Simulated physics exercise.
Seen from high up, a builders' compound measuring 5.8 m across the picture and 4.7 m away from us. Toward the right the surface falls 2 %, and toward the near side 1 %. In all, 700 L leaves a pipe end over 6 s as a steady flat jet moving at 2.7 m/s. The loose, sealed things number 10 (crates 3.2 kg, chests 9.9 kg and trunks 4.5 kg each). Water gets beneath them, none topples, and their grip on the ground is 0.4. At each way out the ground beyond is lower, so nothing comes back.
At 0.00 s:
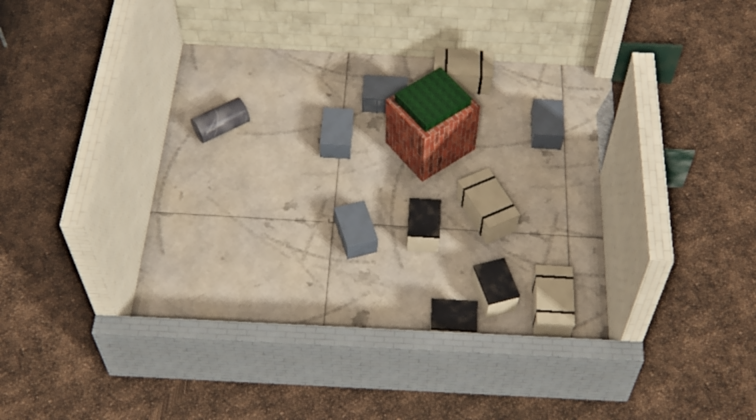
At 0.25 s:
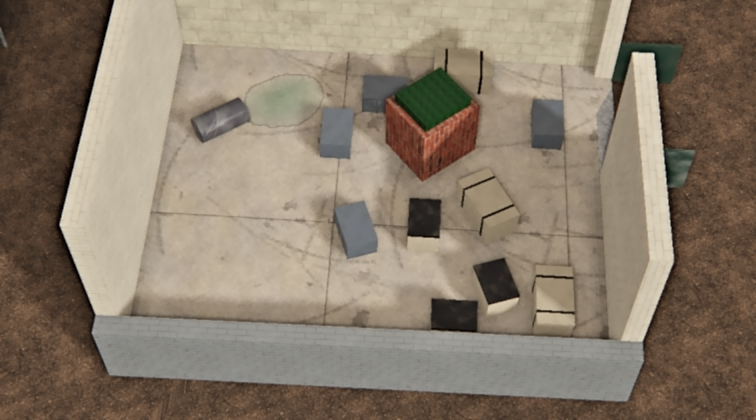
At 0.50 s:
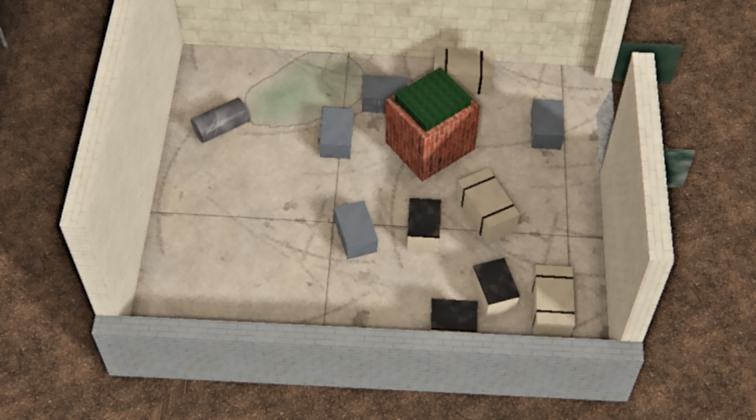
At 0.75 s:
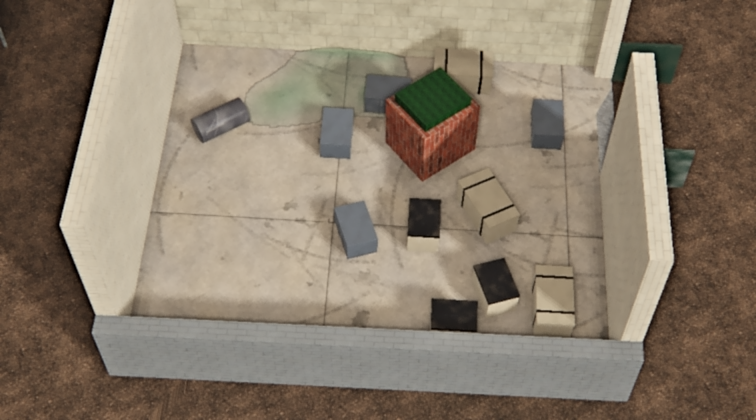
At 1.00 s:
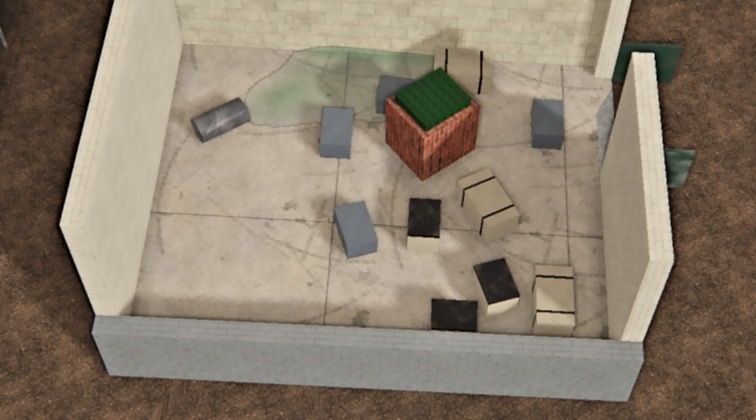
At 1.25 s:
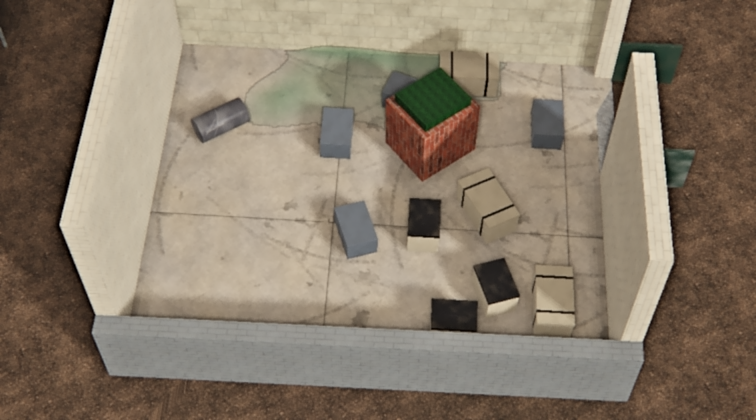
In this clip, greenish water appears beside a grey cylinder in a walled yard and spreads right along the back wall, and a grey block behind the green-topped brick block shifts slightly right, followed by a strapped cream box.
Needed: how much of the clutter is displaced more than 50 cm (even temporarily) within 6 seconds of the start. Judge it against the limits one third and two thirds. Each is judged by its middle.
The displaced part stays short of a third.
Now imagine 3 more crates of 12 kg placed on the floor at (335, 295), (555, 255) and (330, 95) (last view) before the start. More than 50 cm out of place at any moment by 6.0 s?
The three, in turn, come out within it, within it and beyond it.
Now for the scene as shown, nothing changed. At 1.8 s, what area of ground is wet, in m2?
The covered patch comes to about 4.5 m2.
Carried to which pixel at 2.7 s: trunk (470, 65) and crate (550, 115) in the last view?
Near (532, 116) and (581, 136).
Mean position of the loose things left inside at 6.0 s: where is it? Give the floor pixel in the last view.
Somewhere near (476, 224).
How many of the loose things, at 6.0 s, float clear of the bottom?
Count at that moment: 2.
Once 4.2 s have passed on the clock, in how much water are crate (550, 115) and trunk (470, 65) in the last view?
First roughly 2 cm, second roughly 2 cm.
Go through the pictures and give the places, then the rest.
In the first frame, a crate at (385, 87) rests on the ground; a trunk at (463, 62), on the bottom; 0.0 m2 under water; 0 of 10 have shifted.
In the second frame, a crate at (385, 87) rests on the ground; a trunk at (463, 62) rests on the ground; water covers 0.7 m2; 0 of 10 have shifted.
In the third frame, a crate at (385, 87), on the bottom; a trunk at (463, 62), on the bottom; water covers 1.4 m2; 0 of 10 have shifted.
In the fourth frame, a crate at (388, 88), on the bottom, 4 cm from its start; a trunk at (463, 62) rests on the ground; water covers 2.0 m2; 0 of 10 have shifted.
In the fifth frame, a crate at (401, 90), on the bottom, 22 cm from its start; a trunk at (463, 62), on the bottom; water covers 2.5 m2; 1 of 10 have shifted.
In the sixth frame, a crate at (408, 88) rests on the ground, 31 cm from its start; a trunk at (469, 65), on the bottom, 10 cm from its start; 3.1 m2 under water; 2 of 10 have shifted.
After 1.8 s 2 of 10 are over 50 cm from their spots; 0 afloat.
After 2.7 s 3 of 10 are over 50 cm from their spots; 2 afloat.
After 4.2 s 3 of 10 are over 50 cm from their spots; 3 afloat.
After 6.0 s 3 of 10 are over 50 cm from their spots, and 3 have been at some point; 2 afloat.
